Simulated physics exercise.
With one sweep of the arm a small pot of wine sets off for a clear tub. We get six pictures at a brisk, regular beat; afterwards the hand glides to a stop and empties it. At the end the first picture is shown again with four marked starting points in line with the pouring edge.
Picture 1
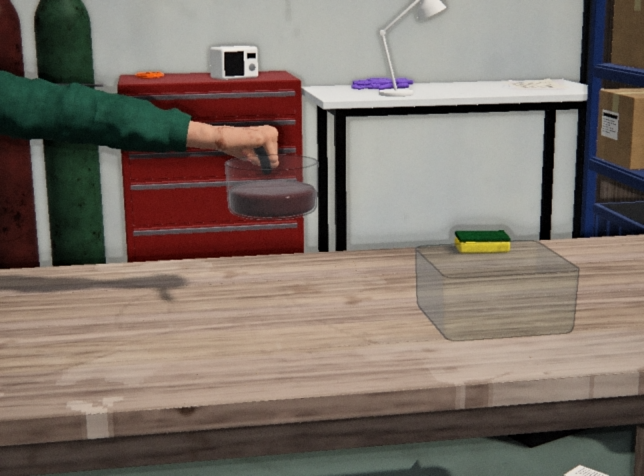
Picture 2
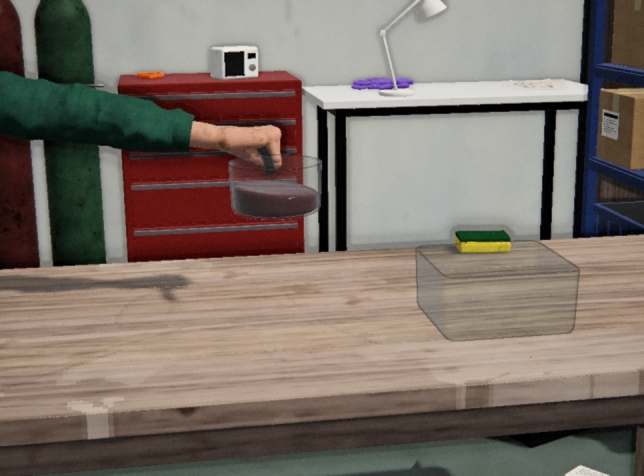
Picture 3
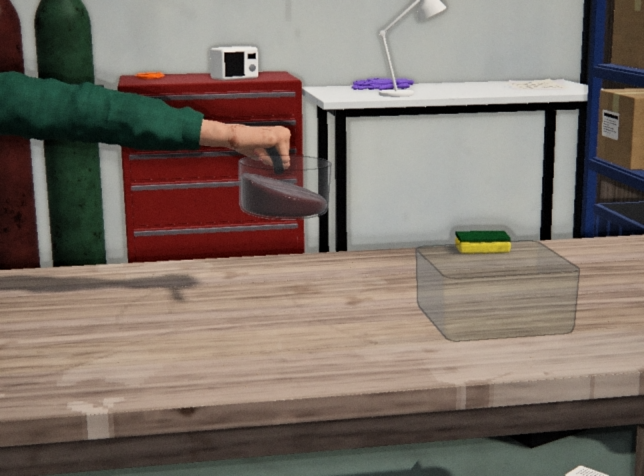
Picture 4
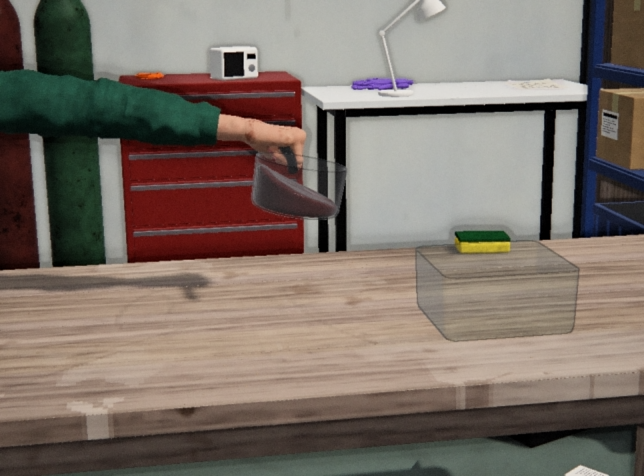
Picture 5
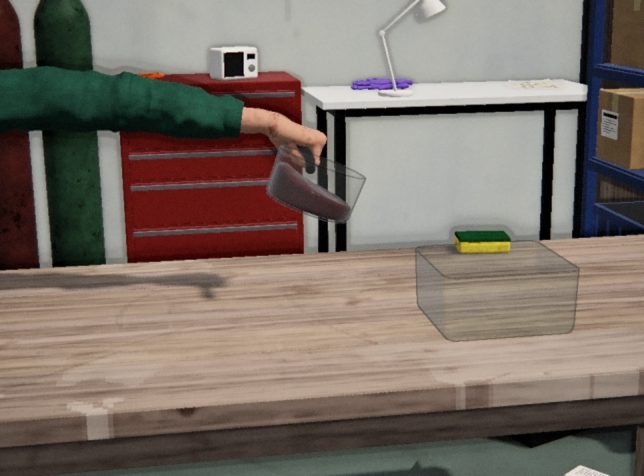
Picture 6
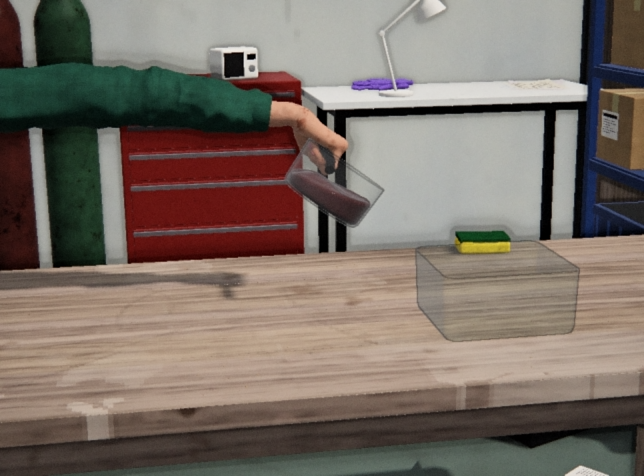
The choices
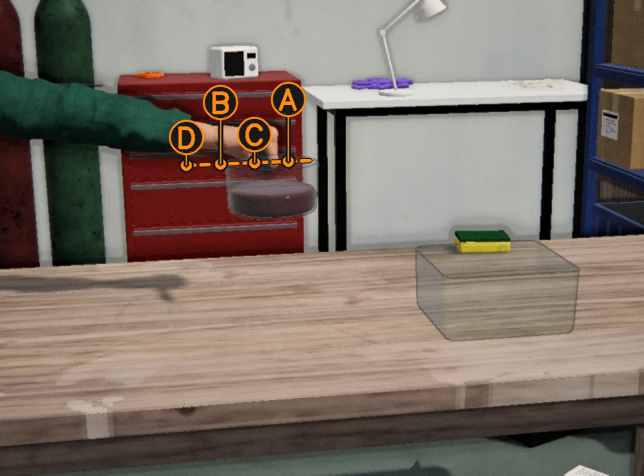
A workshop is seen from a fixed, level view across a wooden table, with a red drawer cabinet, gas cylinders and a white desk with a lamp behind. A green-sleeved arm at left holds a clear pot of dark reddish liquid, while a transparent tub stands at right near a green-and-yellow sponge. The hand carries the pot rightward above the table, tilting it increasingly toward the right, the liquid shifting inside.
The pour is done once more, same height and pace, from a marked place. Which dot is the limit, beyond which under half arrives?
Go for A.
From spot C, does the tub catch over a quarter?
Yes, clearly.
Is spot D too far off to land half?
Yes, that goes wrong.
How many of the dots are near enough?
One of them.
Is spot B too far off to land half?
Yes, it does.
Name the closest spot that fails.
That is spot C.
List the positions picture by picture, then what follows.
Upright, lip at (315, 160); tub from (443, 340) to (573, 331); nothing has left yet, in the first frame.
Upright, lip at (319, 160); nothing has left yet, in the second frame.
Tipped about 3°, lip at (329, 162); nothing has left yet, in the third frame.
Tipped about 10°, lip at (345, 167); nothing has left yet, in the fourth frame.
Tipped about 22°, lip at (364, 176); nothing has left yet, in the fifth frame.
Tipped about 36°, lip at (382, 187); nothing has left yet, in the sixth frame.
In orange, A at (288, 161); B at (220, 164); C at (254, 162); D at (186, 165).
If A is chosen, about 63 % lands in the tub, 23 % falls short and 14 % goes beside or beyond.
If B is chosen, about 1 % lands in the tub, 96 % falls short and 3 % goes beside or beyond.
If C is chosen, about 33 % lands in the tub, 59 % falls short and 7 % goes beside or beyond.
If D is chosen, about 0 % lands in the tub, 99 % falls short.
